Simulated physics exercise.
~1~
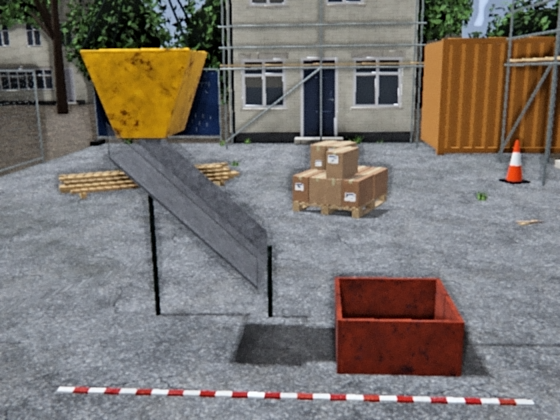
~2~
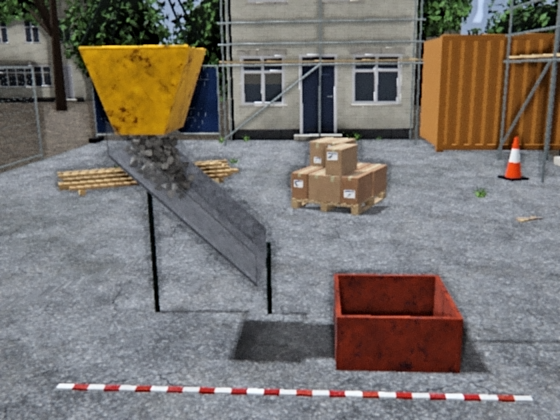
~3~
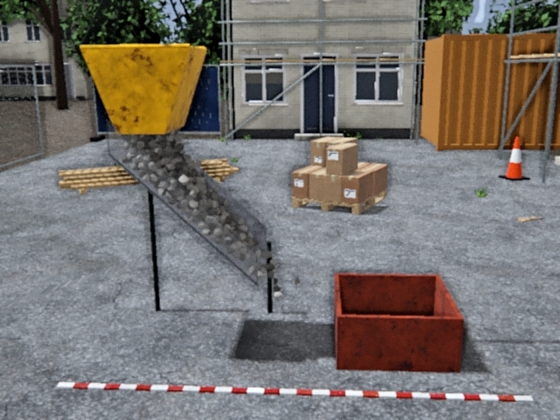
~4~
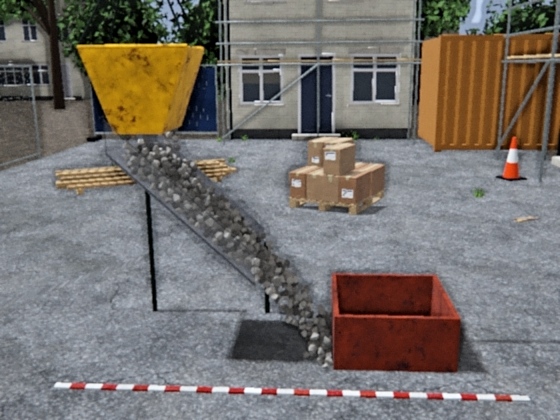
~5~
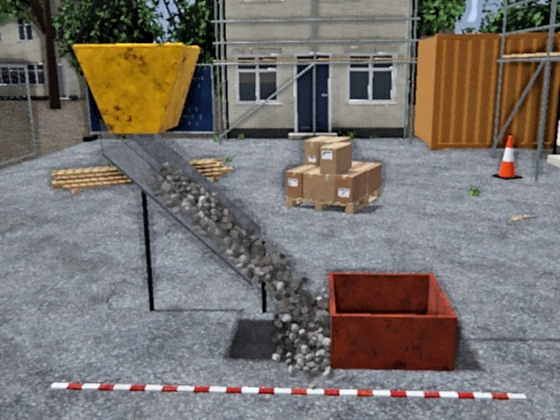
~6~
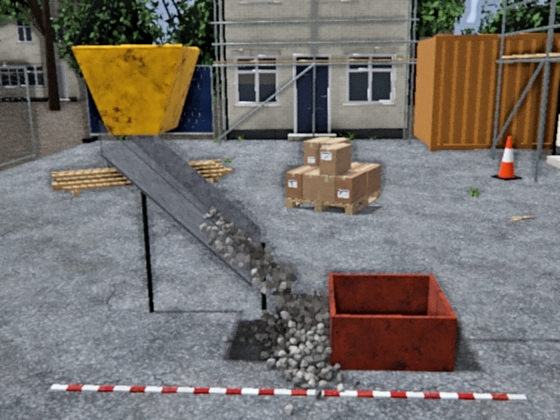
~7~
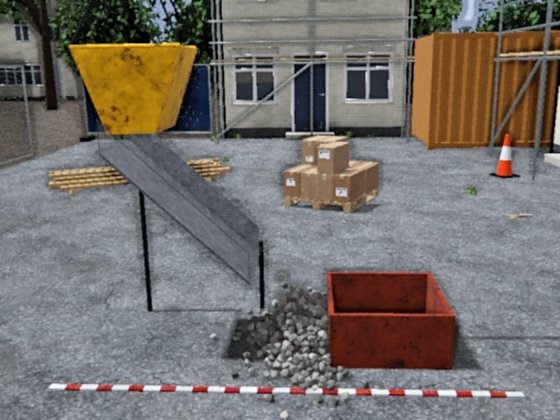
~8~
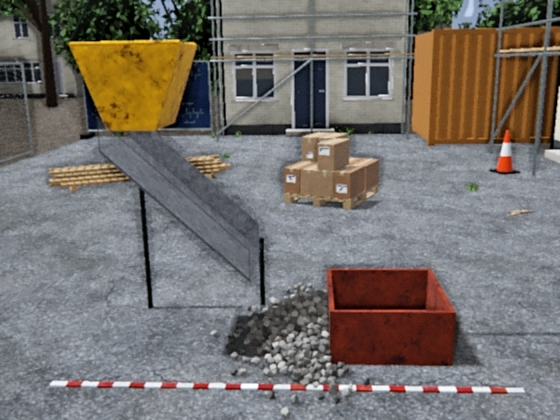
A yellow skip drops grey stones down a sloping chute, and they pile beside the red bin.
